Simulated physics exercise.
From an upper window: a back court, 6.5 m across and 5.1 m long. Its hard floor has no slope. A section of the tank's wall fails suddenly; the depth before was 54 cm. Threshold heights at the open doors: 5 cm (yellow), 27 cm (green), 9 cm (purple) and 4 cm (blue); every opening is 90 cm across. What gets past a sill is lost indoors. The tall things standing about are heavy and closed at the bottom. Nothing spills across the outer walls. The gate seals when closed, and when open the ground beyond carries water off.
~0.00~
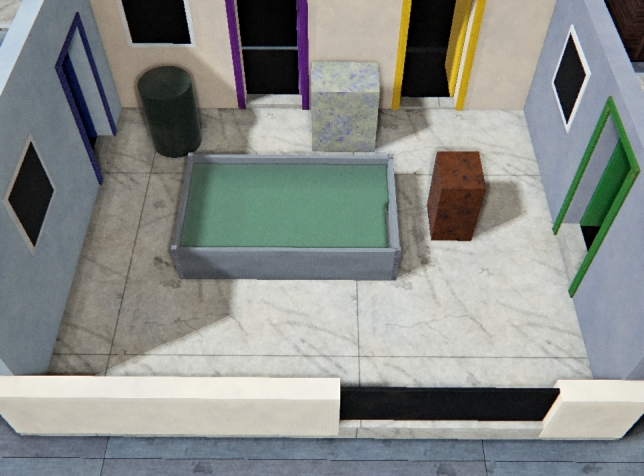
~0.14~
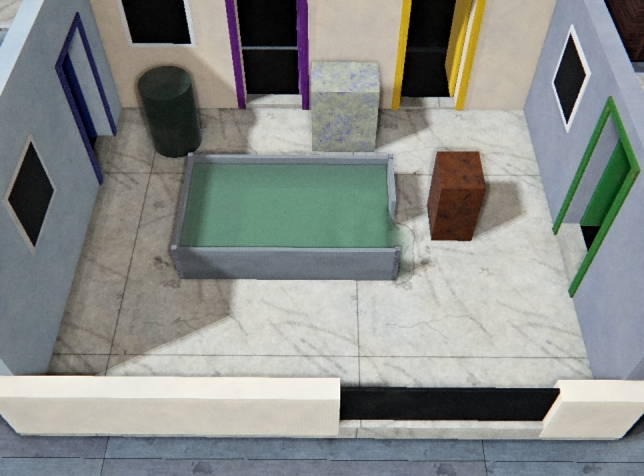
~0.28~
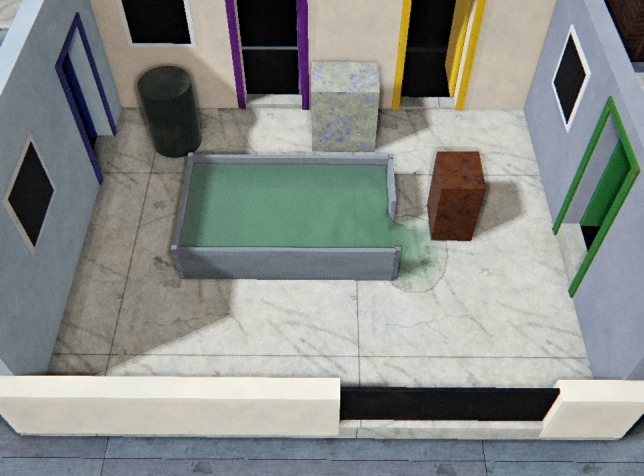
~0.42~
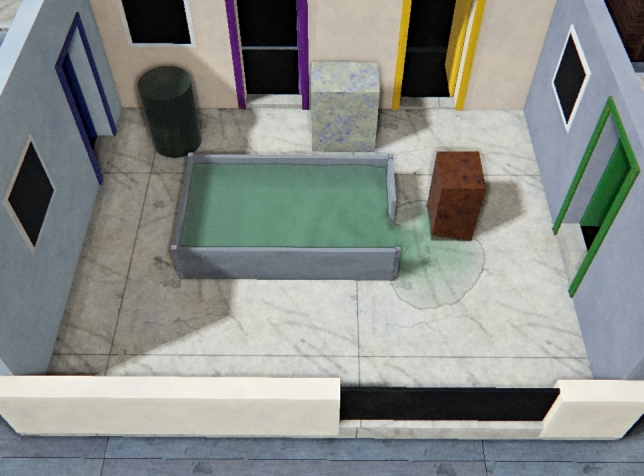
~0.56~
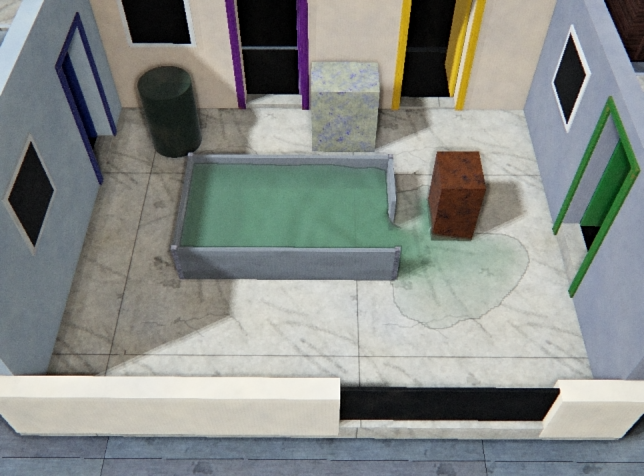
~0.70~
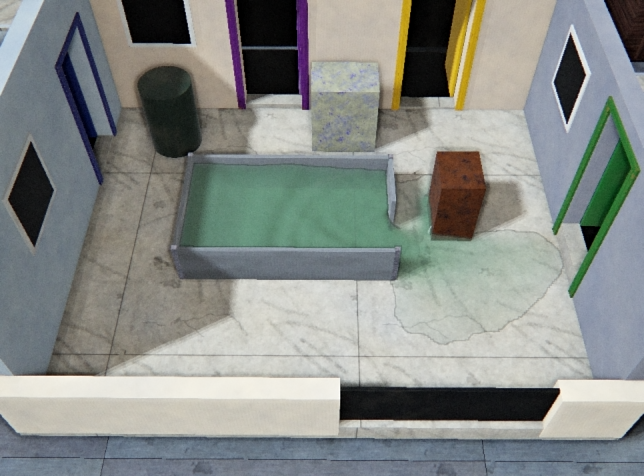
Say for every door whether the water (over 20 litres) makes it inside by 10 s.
Door by door: At the yellow door it goes over the limit; at the green door it does not reach the limit; at the purple door it keeps below the limit; at the blue door it stays under the limit.
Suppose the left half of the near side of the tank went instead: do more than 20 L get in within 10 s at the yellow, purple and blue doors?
Then: Yellow over, purple not over, blue above.
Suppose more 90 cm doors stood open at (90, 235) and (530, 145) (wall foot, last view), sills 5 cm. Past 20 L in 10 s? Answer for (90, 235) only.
There: Not over.
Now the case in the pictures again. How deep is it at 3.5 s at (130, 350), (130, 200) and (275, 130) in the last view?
About 0, 0 and 0 cm.
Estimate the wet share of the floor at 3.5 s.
About 45 per cent.
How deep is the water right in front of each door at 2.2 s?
In cm: Yellow 5, green 26, purple 0, blue 0.
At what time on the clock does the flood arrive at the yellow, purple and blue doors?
Yellow 1.8 s, purple 3.4 s, blue 7.0 s.
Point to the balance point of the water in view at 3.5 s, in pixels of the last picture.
Near (373, 248).
After 1.4 s water covers 20 % of the floor and is deepest (28 cm) near (404, 255); yellow door not reached, green door 25 cm at the sill, 0 L in, purple door not reached, blue door not reached.
After 2.2 s water covers 30 % of the floor and is deepest (33 cm) near (586, 394); yellow door 5 cm at the sill, 0 L in, green door 26 cm at the sill, 0 L in, purple door not reached, blue door not reached.
After 3.5 s water covers 45 % of the floor and is deepest (28 cm) near (590, 408); yellow door 8 cm at the sill, 3 L in, green door 22 cm at the sill, 1 L in, purple door 1 cm at the sill, 0 L in, blue door not reached.
After 6.0 s water covers 80 % of the floor and is deepest (18 cm) near (560, 290); yellow door 9 cm at the sill, 22 L in, green door 17 cm at the sill, 2 L in, purple door 3 cm at the sill, 0 L in, blue door not reached.
After 10.0 s water covers 100 % of the floor and is deepest (11 cm) near (530, 169); yellow door 6 cm at the sill, 47 L in, green door 10 cm at the sill, 2 L in, purple door 3 cm at the sill, 0 L in, blue door 7 cm at the sill, 2 L in.
